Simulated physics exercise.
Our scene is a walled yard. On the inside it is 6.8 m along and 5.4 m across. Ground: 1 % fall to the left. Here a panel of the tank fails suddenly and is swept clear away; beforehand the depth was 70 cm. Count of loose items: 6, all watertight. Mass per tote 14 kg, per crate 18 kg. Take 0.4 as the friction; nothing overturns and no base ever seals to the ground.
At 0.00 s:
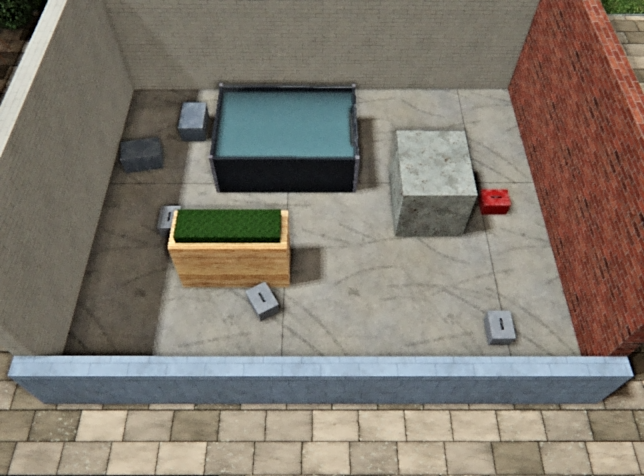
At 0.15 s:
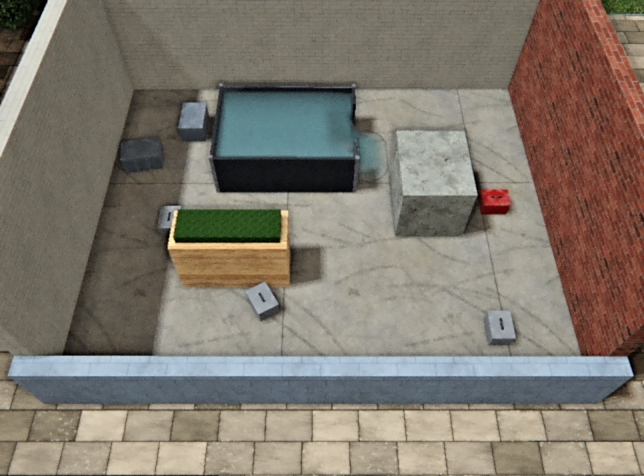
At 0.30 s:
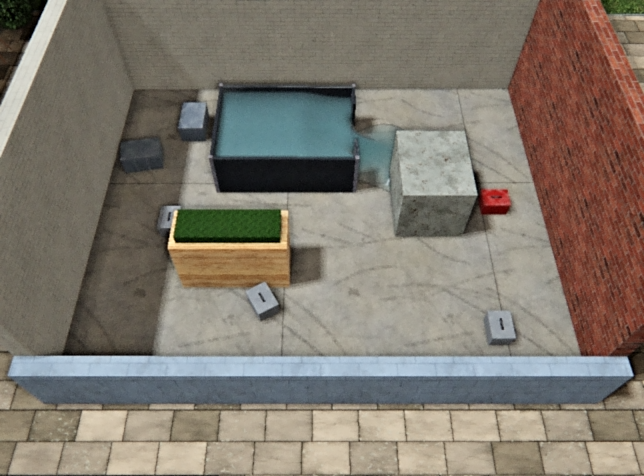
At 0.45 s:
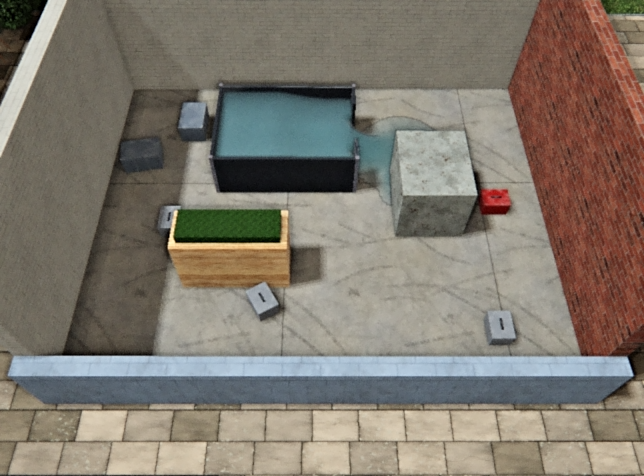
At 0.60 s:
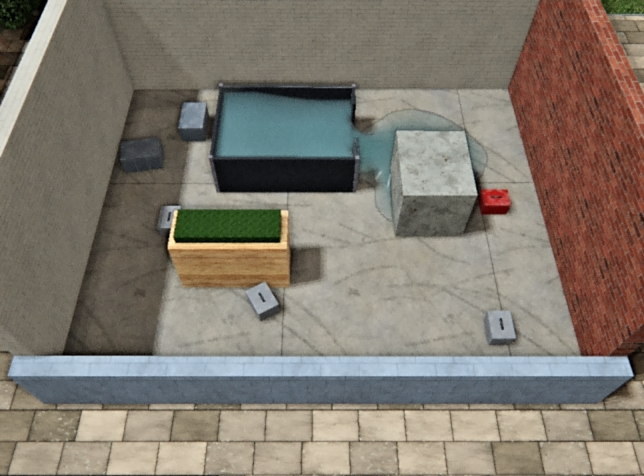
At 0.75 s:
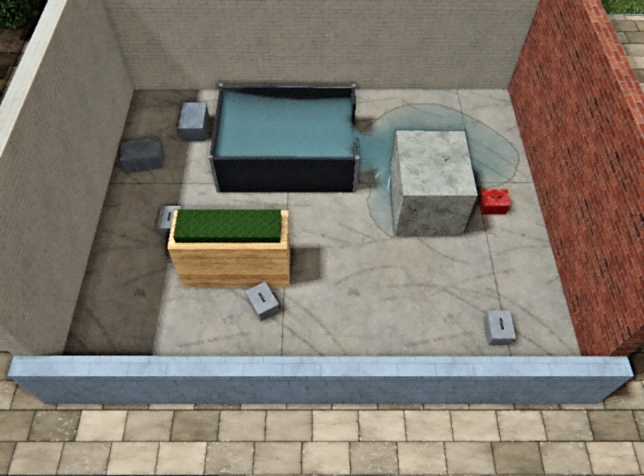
A walled yard with a pale stone floor is seen from above, beyond a low blue-grey front wall, with red brick on the right. A dark tank of blue-green water stands at the back, a grass-topped wooden planter in front, a grey block and red tote to the right, and small grey crates around. Water pours from the tank's right side, reaches the block and spreads around it, while the objects and view stay still.
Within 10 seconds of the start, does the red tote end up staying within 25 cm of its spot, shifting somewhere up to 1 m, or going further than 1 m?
Distance: Middling.
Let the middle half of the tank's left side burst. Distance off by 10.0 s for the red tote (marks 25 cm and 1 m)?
I'd say the red tote scarcely moves.
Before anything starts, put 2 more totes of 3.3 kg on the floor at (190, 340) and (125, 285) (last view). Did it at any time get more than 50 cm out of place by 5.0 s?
Lab note - in order: Below threshold / below threshold.
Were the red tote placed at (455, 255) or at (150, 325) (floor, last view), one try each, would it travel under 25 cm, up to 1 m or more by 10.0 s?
Try one: It hardly moves. Try two: It hardly moves.
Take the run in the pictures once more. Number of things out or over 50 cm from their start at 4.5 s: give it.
Count then: 1.
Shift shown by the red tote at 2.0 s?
Around 0 cm from the start by that time.
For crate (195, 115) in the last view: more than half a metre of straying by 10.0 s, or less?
Looking at the run, it comes out shy of the mark.
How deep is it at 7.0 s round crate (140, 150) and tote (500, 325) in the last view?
Some 4 cm at the first, some 5 cm at the second.
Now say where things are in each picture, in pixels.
The red tote at (496, 197) rests on the ground; 3.2 m2 under water; 0 of 6 have shifted, in the first picture.
The red tote at (496, 197) rests on the ground; water covers 3.7 m2; 0 of 6 have shifted, in the second picture.
The red tote at (496, 197) rests on the ground; 4.4 m2 under water; 0 of 6 have shifted, in the third picture.
The red tote at (496, 197), on the bottom; water covers 5.1 m2; 0 of 6 have shifted, in the fourth picture.
The red tote at (496, 197), on the bottom; 6.1 m2 under water; 0 of 6 have shifted, in the fifth picture.
The red tote at (496, 197), on the bottom; water covers 7.3 m2; 0 of 6 have shifted, in the sixth picture.
After 2.0 s the red tote is near (496, 197), 0.0 m from its start, aground; 0 afloat.
After 4.5 s the red tote is near (479, 227), 0.7 m from its start, aground; 0 afloat.
After 7.0 s the red tote is near (479, 229), 0.7 m from its start, aground; 0 afloat.
After 10.0 s the red tote is near (479, 229), 0.7 m from its start, aground; 0 afloat.
